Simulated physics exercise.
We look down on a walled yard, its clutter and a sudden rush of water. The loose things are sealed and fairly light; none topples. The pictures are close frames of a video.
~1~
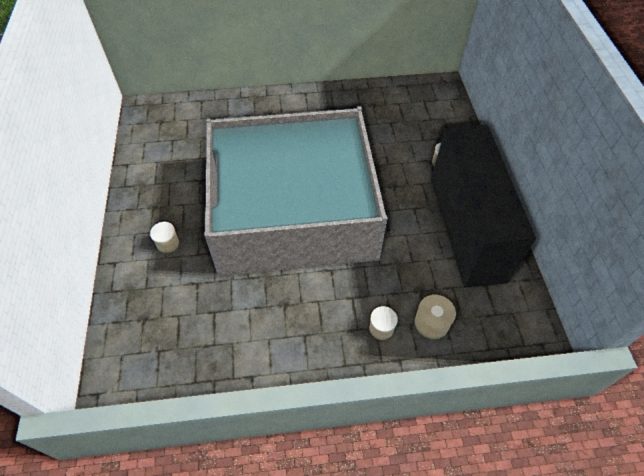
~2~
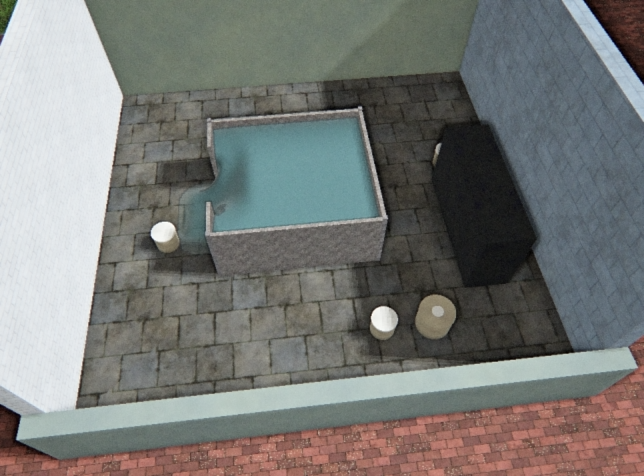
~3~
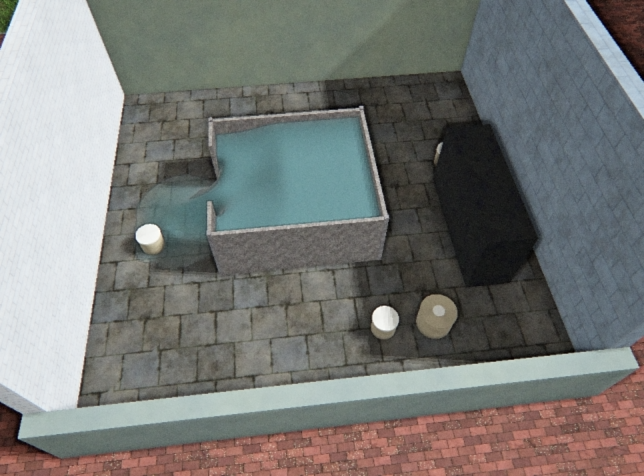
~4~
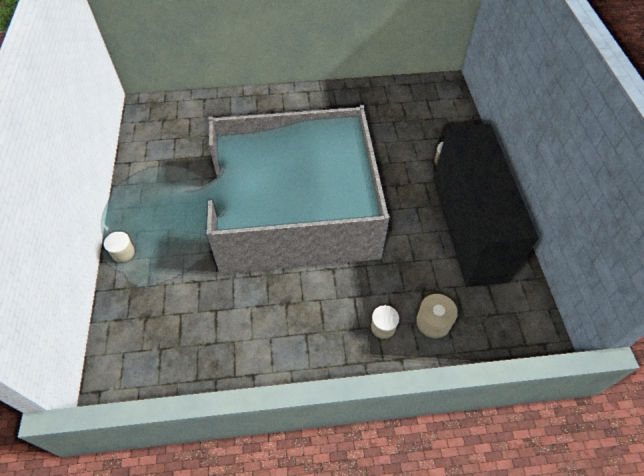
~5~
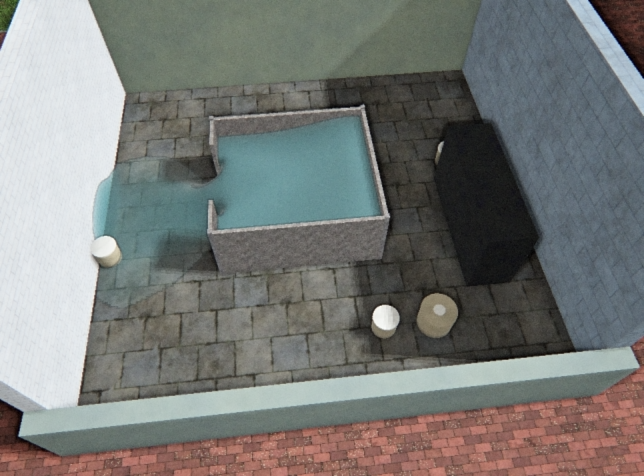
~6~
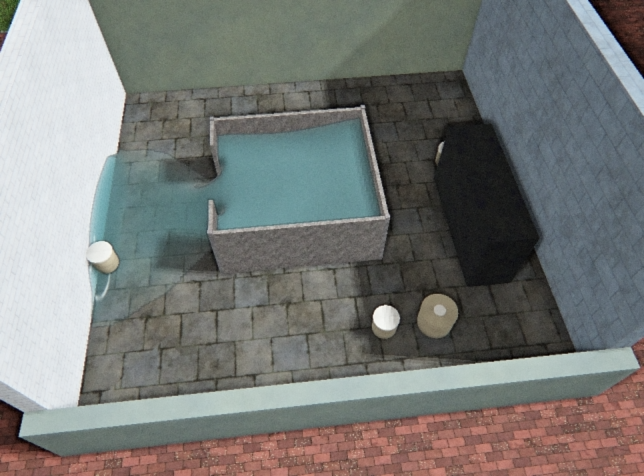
In a walled, paved yard, water burst through a gap in the left side of a raised pool, spread to the white wall, and carried a pale pail leftward while the other objects stayed put.
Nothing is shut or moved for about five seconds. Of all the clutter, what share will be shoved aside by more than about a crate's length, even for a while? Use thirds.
Share: Two thirds or more.
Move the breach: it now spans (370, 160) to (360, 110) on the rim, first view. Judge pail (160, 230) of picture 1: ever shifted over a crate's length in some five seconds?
Verdict: Short of that.
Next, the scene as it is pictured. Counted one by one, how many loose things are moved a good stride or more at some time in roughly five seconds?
4 of them.
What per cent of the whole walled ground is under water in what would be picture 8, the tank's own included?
Roughly 25 per cent.
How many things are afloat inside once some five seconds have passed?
That makes 3.
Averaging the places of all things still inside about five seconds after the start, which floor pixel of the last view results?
Near (445, 200).
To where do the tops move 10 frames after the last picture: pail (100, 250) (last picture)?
Near (243, 359).
A moment on, 1 of 5 are well off their spots; 1 afloat.
Next, 1 of 5 are well off their spots; 1 afloat.
Later, 2 of 5 are well off their spots; 1 afloat.
In the end, 4 of 5 are well off their spots, and 4 have been at some point; 3 afloat.
